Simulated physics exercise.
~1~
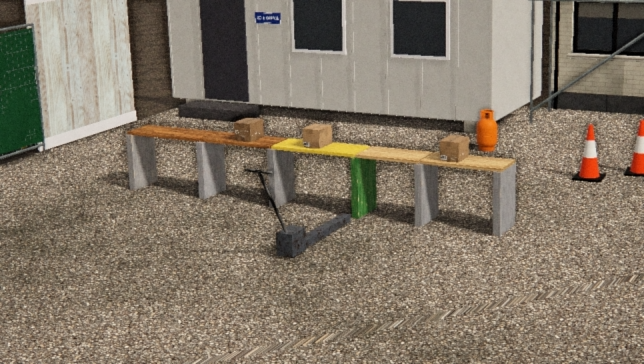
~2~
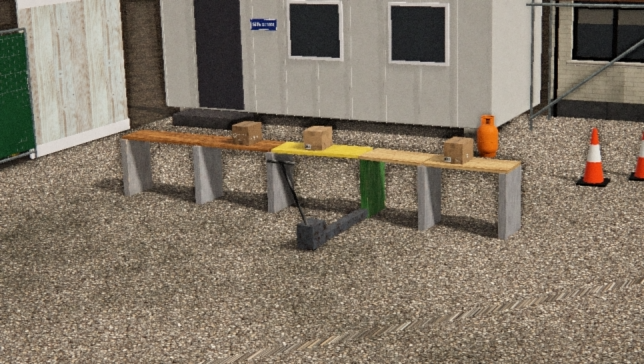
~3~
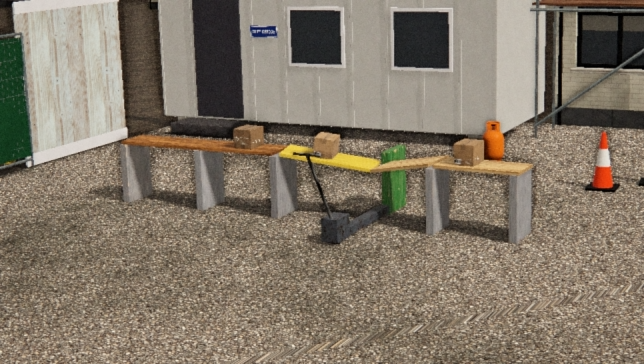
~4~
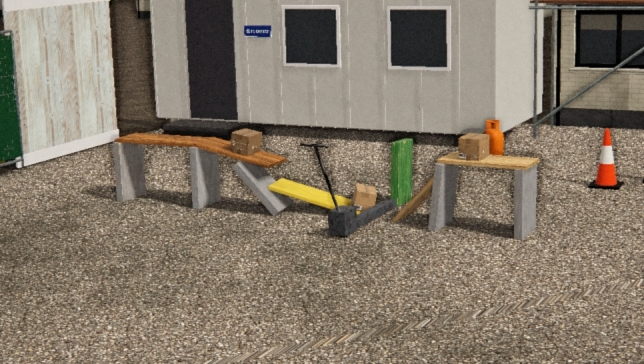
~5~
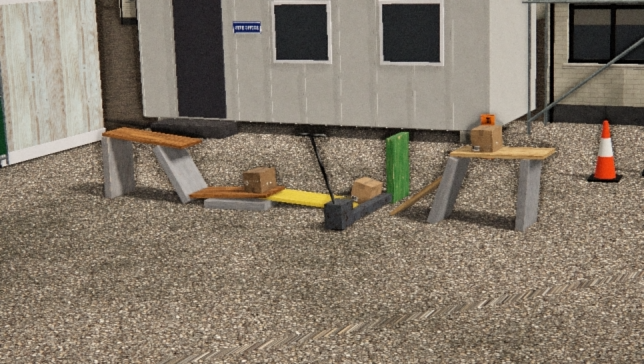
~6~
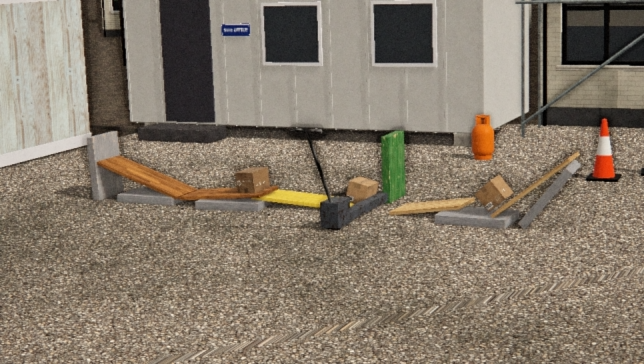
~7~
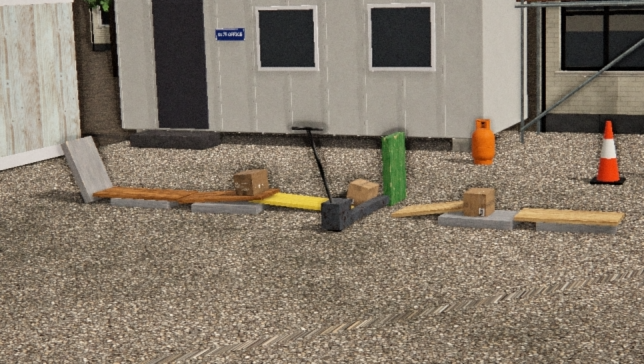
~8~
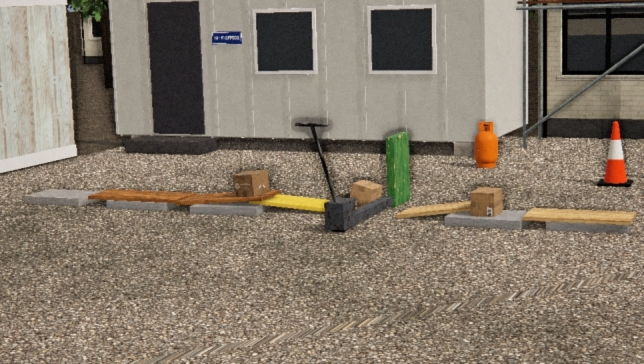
At the start, a long low row of boards rests on grey uprights and one green upright, with three cartons and an orange gas bottle near a site cabin. A dark jack with a handle pushes in low against the green upright and shoves it back and to the right, still standing. The yellow board and the pale board beside it lose their support and drop, bringing the middle carton down. The collapse then spreads to both sides as grey uprights topple and the remaining boards fall. Finally, only the green upright stands among flattened boards, slabs and cartons.
